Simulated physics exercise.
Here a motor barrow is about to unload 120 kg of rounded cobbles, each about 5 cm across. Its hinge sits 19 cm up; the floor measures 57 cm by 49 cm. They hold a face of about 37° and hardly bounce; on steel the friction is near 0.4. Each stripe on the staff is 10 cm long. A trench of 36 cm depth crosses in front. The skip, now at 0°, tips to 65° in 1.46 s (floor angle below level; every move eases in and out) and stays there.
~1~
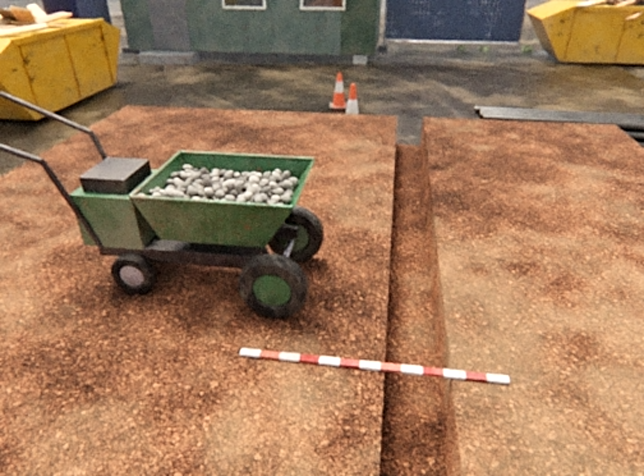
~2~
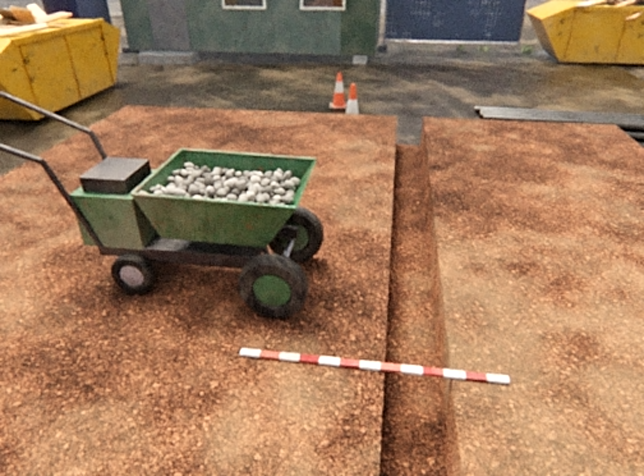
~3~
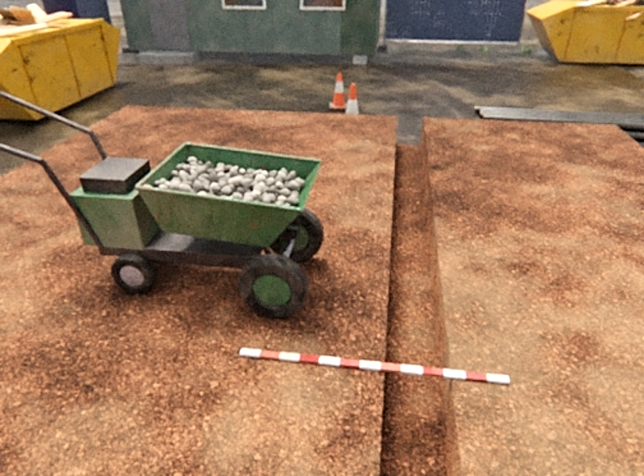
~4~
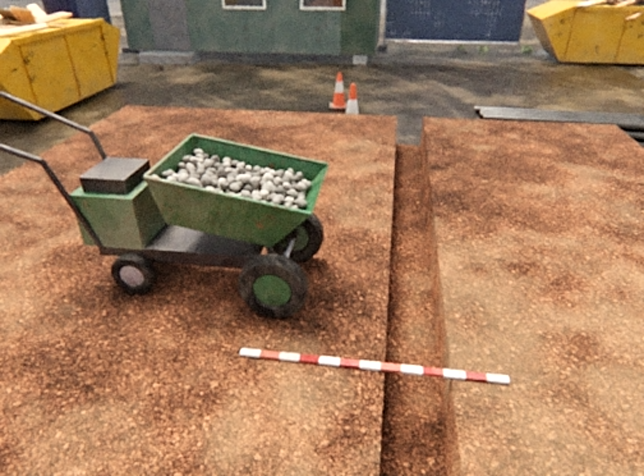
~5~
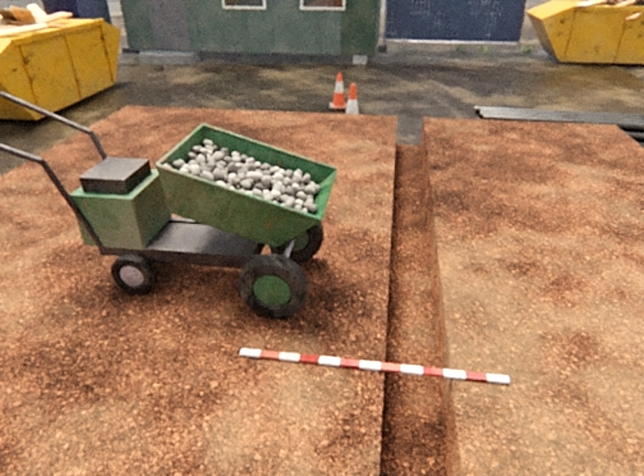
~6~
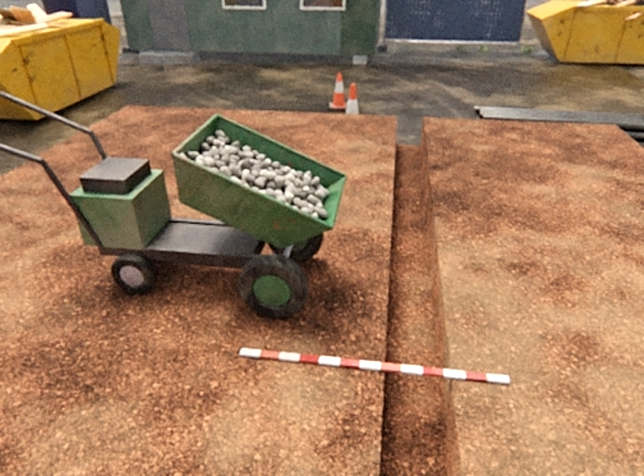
The green skip of a small motor barrow, loaded with rounded grey cobbles, sits level on reddish-brown ground beside a narrow trench and a red-and-white striped staff. It starts to tilt slowly, then its left end rises steadily higher while the right lip dips toward the trench, the stones still heaped inside.
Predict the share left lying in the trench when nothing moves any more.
About 74 per cent.
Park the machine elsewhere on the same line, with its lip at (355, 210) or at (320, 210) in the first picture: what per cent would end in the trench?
First some 40, then 70 per cent.
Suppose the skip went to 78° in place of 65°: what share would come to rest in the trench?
It would be near 100 per cent.
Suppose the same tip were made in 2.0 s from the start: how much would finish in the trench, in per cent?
It would be near 75 per cent.
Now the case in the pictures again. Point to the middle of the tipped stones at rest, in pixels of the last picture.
Near (410, 329).
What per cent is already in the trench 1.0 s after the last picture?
About 20 per cent by then.
Then, 0.5 s after the last picture the floor is at 55°, 100 % in the skip; the foremost stones are at (362, 243).
Then, 1.0 s after the last picture the floor is at 65°, 78 % in the skip, 4 % short of the trench, 19 % in the trench; the foremost stones are at (436, 335).
Then, 1.3 s after the last picture the floor is at 65°, 51 % in the skip, 4 % short of the trench, 45 % in the trench; the foremost stones are at (442, 329).
Then, 3.3 s after the last picture the floor is at 65°, 18 % in the skip, 7 % short of the trench, 74 % in the trench; the foremost stones are at (445, 311).
